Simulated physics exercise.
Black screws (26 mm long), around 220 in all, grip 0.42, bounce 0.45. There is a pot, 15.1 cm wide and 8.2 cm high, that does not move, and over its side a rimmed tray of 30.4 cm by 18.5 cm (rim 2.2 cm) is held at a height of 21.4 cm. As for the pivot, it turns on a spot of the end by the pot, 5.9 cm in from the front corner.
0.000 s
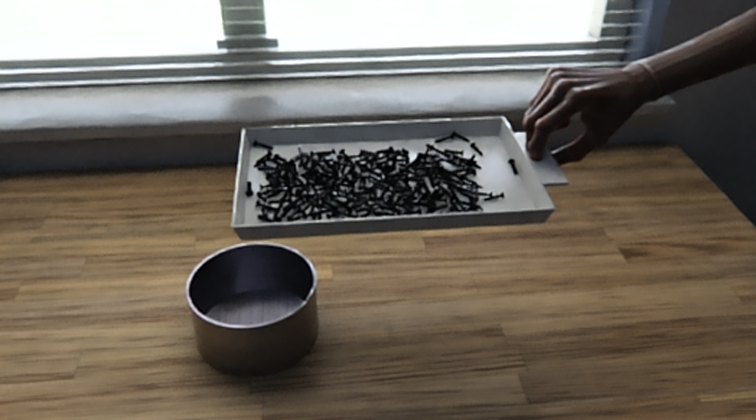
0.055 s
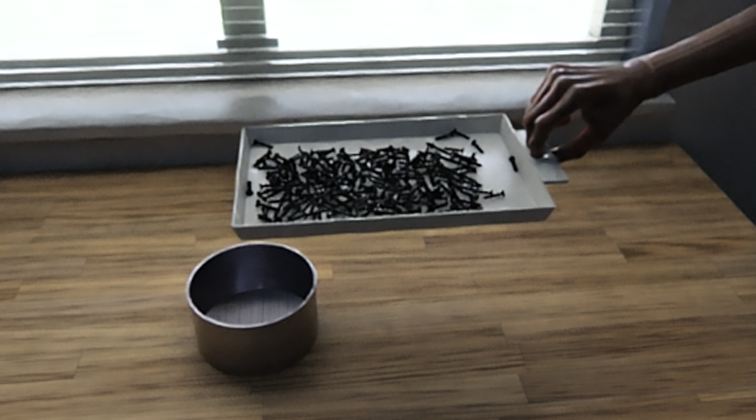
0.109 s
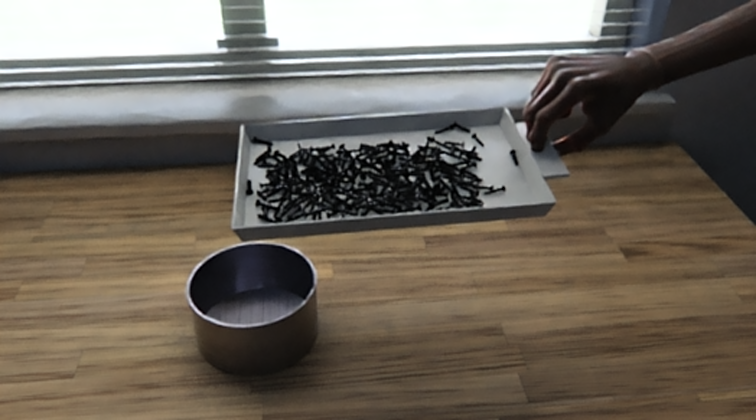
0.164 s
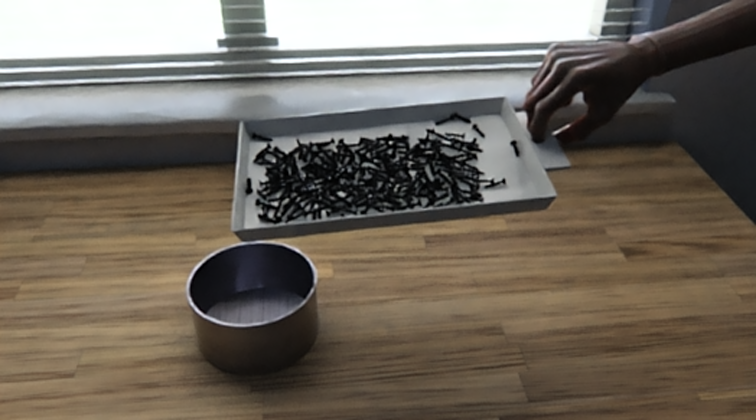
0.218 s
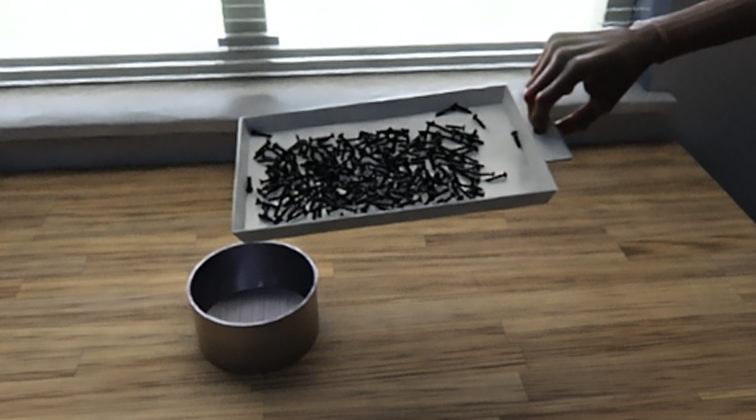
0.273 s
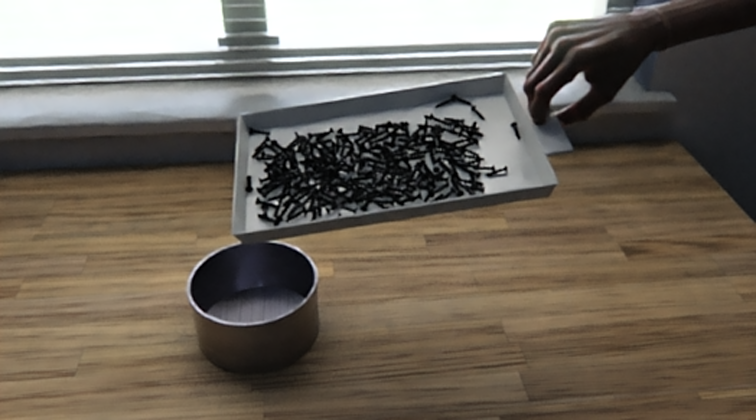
A hand slowly raises the right end of a tray of black screws beside a pot.
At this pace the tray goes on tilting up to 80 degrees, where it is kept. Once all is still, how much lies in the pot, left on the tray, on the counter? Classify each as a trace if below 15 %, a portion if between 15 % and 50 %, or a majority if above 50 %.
Pot: A trace. Tray: A trace. Counter: A majority.
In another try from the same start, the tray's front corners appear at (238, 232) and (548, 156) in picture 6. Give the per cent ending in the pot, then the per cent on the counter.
That works out as pot 5 and counter 90.
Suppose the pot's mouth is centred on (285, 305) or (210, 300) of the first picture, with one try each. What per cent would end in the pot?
Estimates: 35 in a hundred and 25 in a hundred.
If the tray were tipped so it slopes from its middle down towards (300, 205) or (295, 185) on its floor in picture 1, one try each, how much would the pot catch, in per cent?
Approximately 25 percent, then 55 percent.
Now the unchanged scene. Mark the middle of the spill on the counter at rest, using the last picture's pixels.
Somewhere around (233, 404), I'd say.
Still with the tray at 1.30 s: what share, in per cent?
I'd say close to 95 per cent.
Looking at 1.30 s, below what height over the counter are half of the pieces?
About 24 centimetres.
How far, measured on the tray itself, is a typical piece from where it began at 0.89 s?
5 cm.
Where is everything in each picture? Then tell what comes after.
The first frame shows tray tilt 0 degrees, front corners at (239, 222) and (547, 205); middle of the pieces at (375, 184); pot at (252, 282).
The second frame shows tray tilt 1 degrees, front corners at (239, 222) and (547, 203); middle of the pieces at (375, 183).
The third frame shows tray tilt 3 degrees, front corners at (239, 223) and (548, 198); middle of the pieces at (375, 180).
The fourth frame shows tray tilt 5 degrees, front corners at (239, 225) and (549, 192), lowest corner left front; middle of the pieces at (375, 175).
The fifth frame shows tray tilt 8 degrees, front corners at (239, 227) and (549, 185), lowest corner left front; middle of the pieces at (375, 171).
The sixth frame shows tray tilt 11 degrees, front corners at (239, 229) and (550, 179), lowest corner left front; middle of the pieces at (375, 166); pot at (253, 279). The tray's pace is about 55 degrees a second.
After 0.89 s, tilt 44 degrees; the tray holds 100 %, the pot 0 %.
After 1.30 s, tilt 65 degrees; the tray holds 95 %, the pot 0 %.
Then, at 1.79 s, tilt 80 degrees; the tray holds 10 %, the pot 5 %.
At rest (2.8 s), pot 5 %, tray 0 %, counter 95 %.
